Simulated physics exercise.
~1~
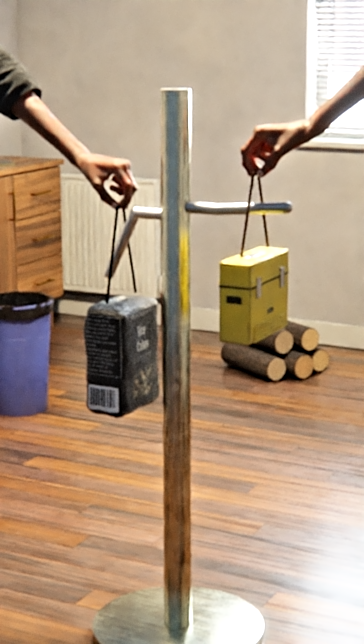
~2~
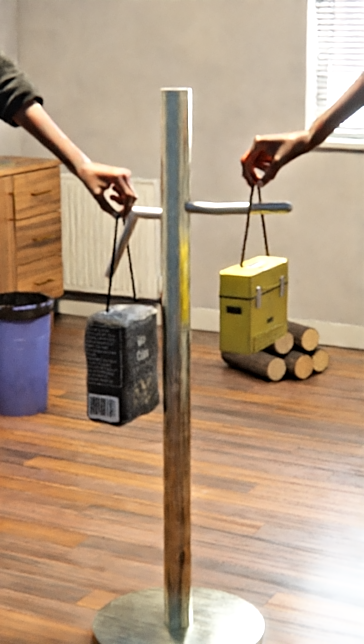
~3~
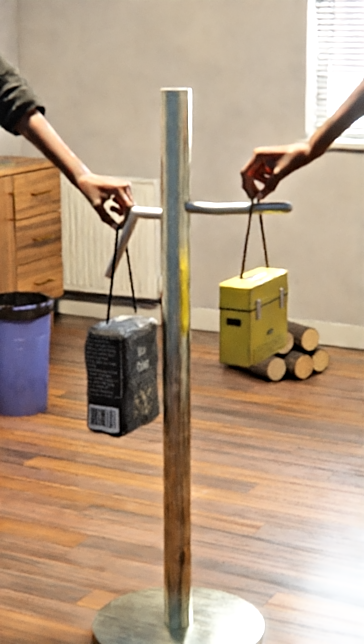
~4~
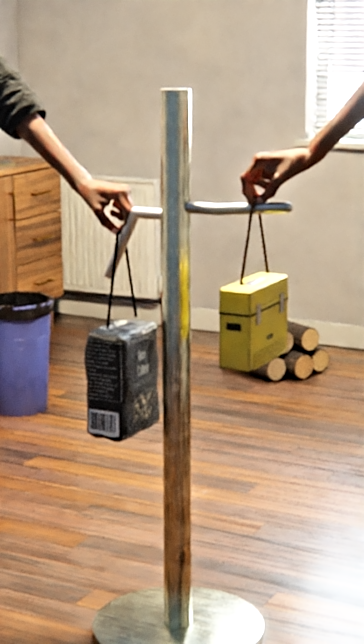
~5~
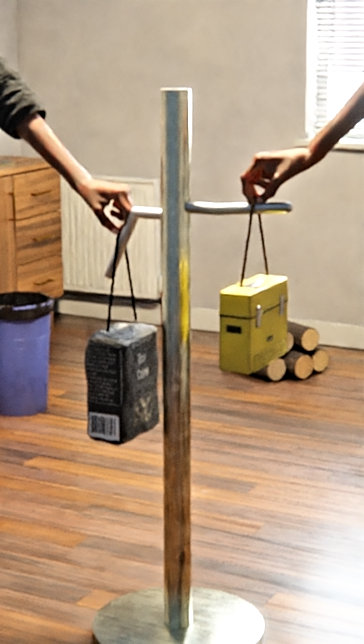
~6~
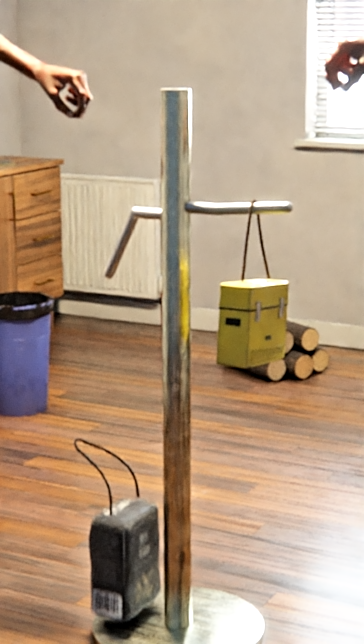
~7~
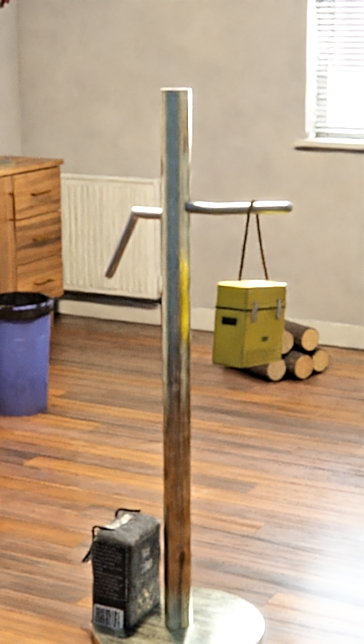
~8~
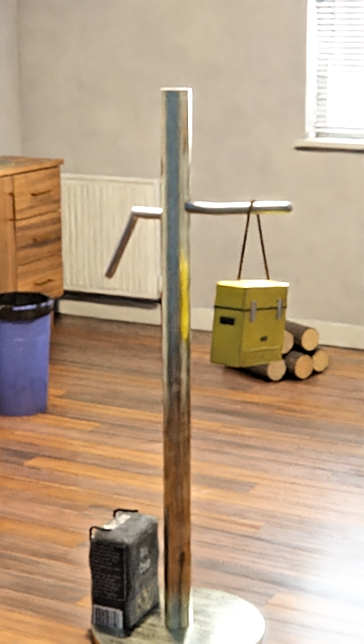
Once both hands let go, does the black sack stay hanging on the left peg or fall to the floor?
The black sack falls and ends up on the floor at the foot of the post, while the yellow case stays hanging from the right peg.
